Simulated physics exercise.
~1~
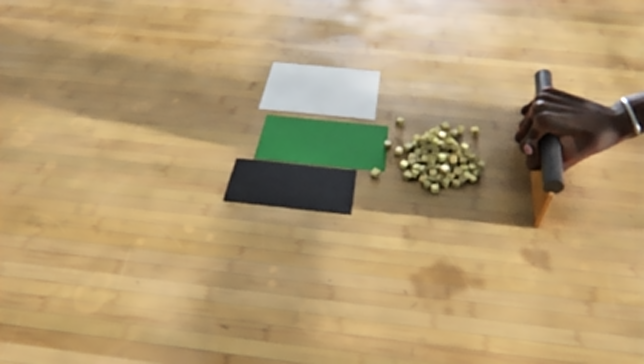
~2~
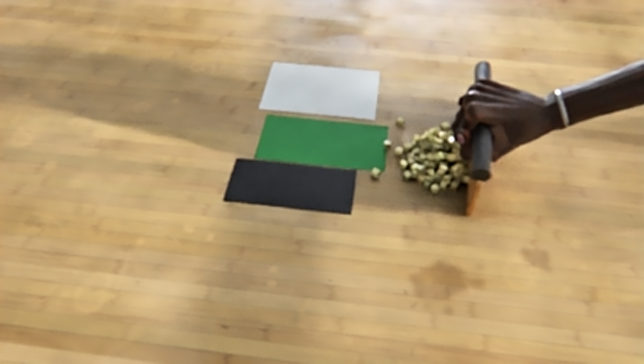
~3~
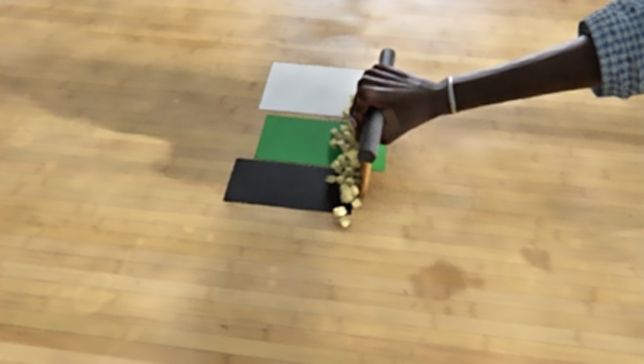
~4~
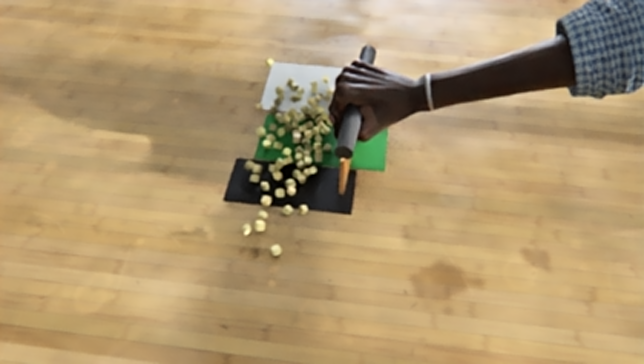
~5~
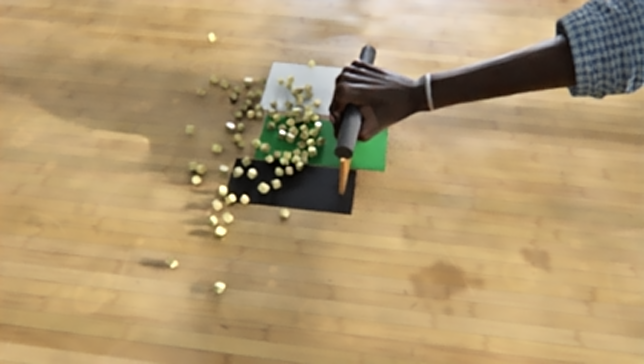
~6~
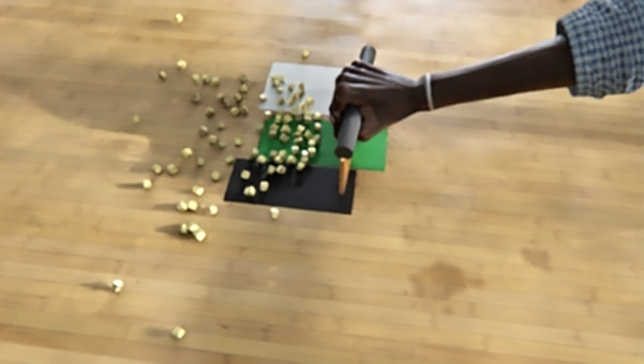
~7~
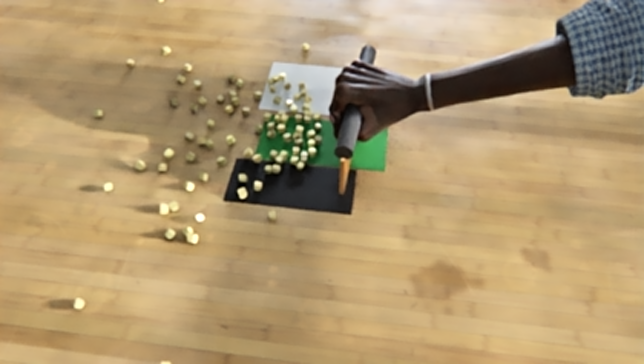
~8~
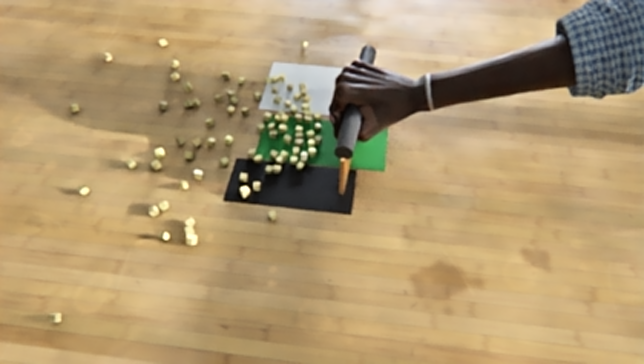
In this clip, a hand pushes a dark-handled scraper left into a pile of small yellowish cubes, sweeping them across white, green and black mats. The scraper stops over the mats while the cubes scatter onward, many ending on the wooden surface to the left, others remaining on the mats.
